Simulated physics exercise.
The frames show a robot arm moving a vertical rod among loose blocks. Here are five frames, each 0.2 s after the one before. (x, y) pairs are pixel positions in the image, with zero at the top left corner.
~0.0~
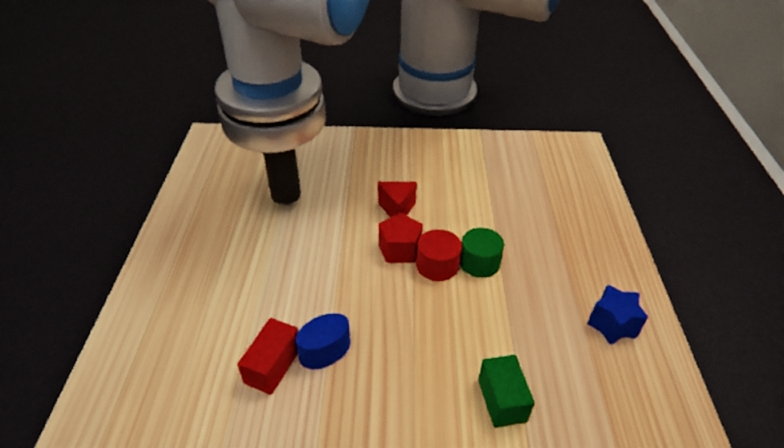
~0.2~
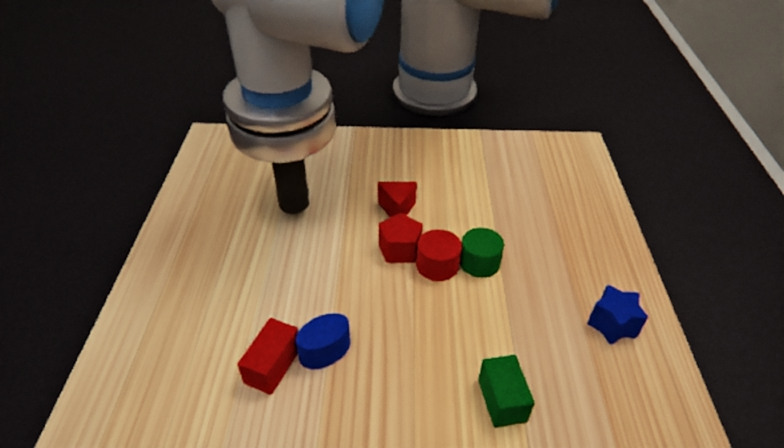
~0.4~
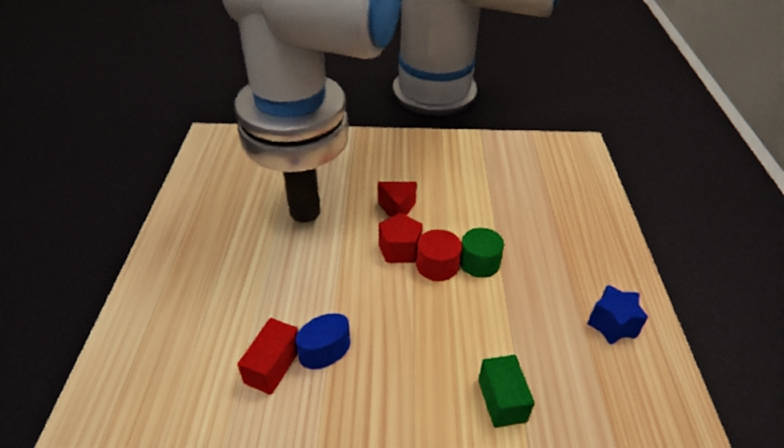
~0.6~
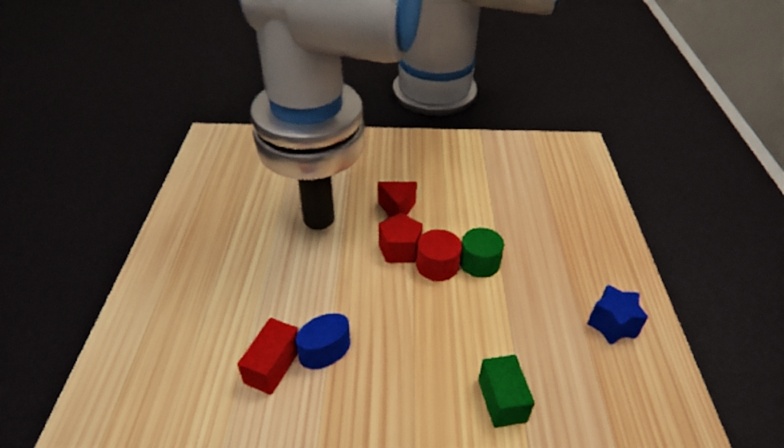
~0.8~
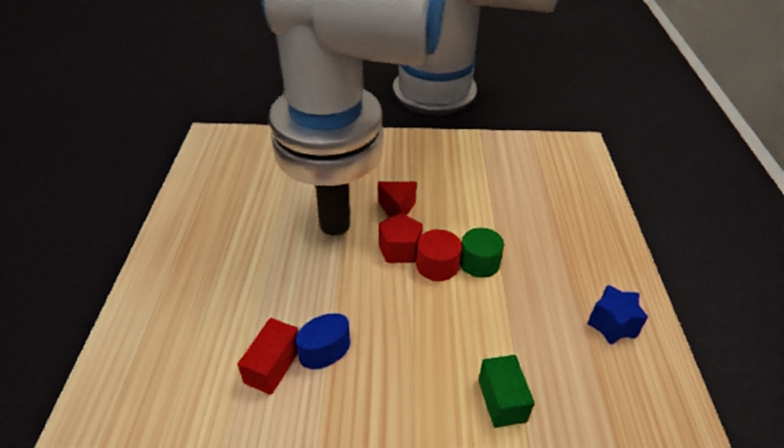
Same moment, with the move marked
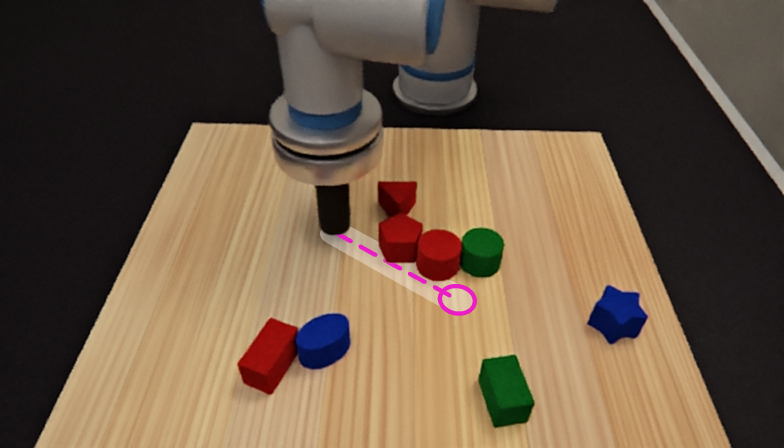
A robot arm moves its black rod right and slightly nearer across a board of still blocks.
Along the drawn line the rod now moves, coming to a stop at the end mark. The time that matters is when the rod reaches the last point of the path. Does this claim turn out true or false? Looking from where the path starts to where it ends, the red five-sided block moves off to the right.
That statement is not accurate.
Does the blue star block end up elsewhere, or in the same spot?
It is still on its spot.
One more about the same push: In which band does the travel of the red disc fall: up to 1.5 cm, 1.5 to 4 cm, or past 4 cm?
It travels more than 4 cm.
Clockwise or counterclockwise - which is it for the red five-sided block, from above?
It swings round anticlockwise.
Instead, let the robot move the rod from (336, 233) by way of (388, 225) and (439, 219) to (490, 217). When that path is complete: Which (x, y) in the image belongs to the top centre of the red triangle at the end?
So, by the moment the path ends, you'll find the top centre of the red triangle at (416, 182).
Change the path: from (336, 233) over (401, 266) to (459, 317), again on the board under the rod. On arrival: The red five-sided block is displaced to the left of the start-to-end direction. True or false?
Answer: True.
The drawn path runs straight from (336, 233) to (457, 300).
The first path, step by step. One third of the way, rod (373, 246); red five-sided block (409, 229); red disc (445, 246); green disc (488, 242).
Two thirds of the way, rod (415, 269); red five-sided block (438, 234), turned 25° anticlockwise; red disc (477, 255); green disc (517, 245).
At the end, rod (458, 292); red triangle not moved; red five-sided block (437, 233), turned 35° anticlockwise; red disc (492, 262); green disc (553, 244); blue star block not moved.
